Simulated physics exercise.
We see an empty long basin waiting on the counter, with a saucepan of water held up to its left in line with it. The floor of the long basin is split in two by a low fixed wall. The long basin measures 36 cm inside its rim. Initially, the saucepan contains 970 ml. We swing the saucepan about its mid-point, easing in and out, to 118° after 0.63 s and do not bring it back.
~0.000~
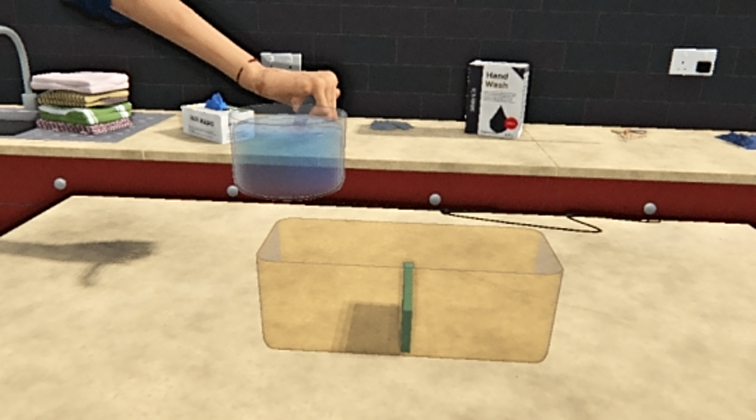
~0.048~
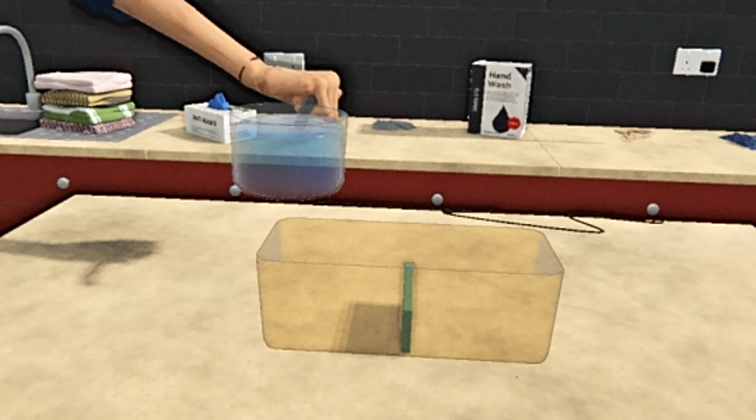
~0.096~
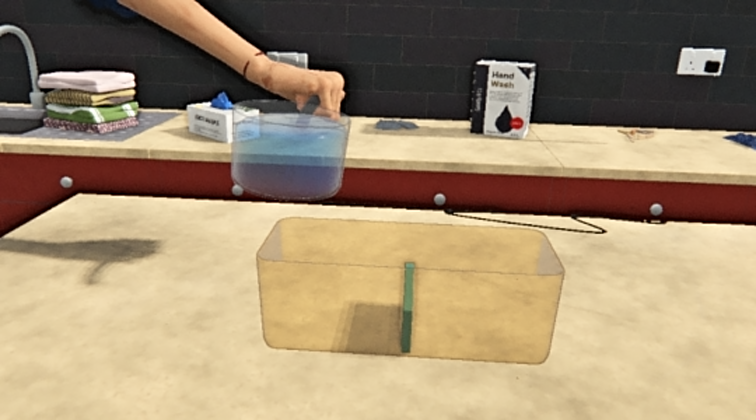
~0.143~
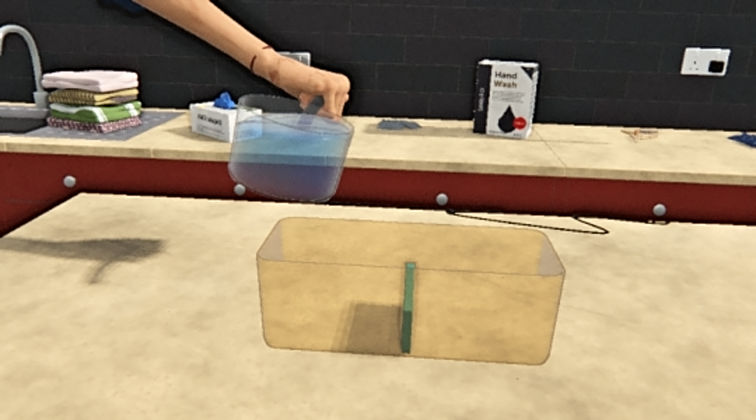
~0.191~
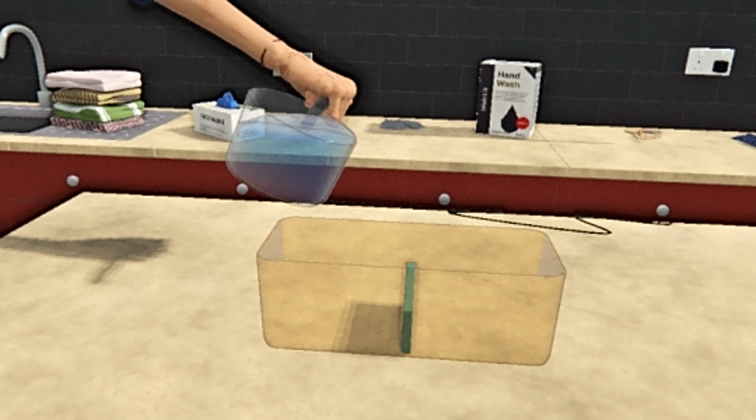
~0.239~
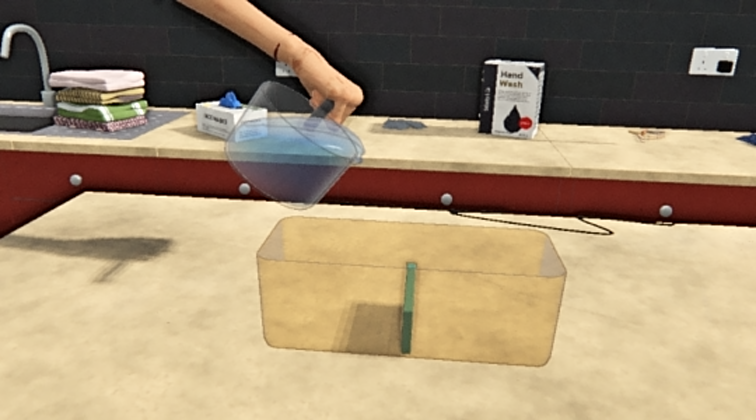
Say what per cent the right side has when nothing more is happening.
It has about 14 per cent.
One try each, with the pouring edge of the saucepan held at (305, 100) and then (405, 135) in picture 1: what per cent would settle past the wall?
Try 1: Approx. 10 %; try 2: Approx. 75 %.
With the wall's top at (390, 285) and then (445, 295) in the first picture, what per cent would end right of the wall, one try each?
First try about 35 %, second try about 15 %.
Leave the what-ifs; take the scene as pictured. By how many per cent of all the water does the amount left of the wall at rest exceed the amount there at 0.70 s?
Roughly 2 in a hundred.
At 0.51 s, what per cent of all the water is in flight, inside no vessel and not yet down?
30 %.
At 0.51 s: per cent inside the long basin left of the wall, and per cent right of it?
Left roughly 36 per cent, right roughly 8.
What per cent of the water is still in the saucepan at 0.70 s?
About 3 % is still there.
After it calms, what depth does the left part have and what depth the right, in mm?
Final reading - left some 34 mm, right some 6 mm.
Then, 0.51 s in, the tilt is 107° and 26 per cent is still to pour, 36 is left of the wall and 8 right of it.
Then, 0.70 s in, the tilt is 118° and 3 per cent is still to pour, 78 is left of the wall and 9 right of it.
Then, 0.91 s in, the tilt is 118° and 0 per cent is still to pour, 80 is left of the wall and 13 right of it.
Then, 1.13 s in, the tilt is 118° and 0 per cent is still to pour, 80 is left of the wall and 14 right of it.
Finally, 80 per cent lies left of the wall, 14 right of it and 6 outside.
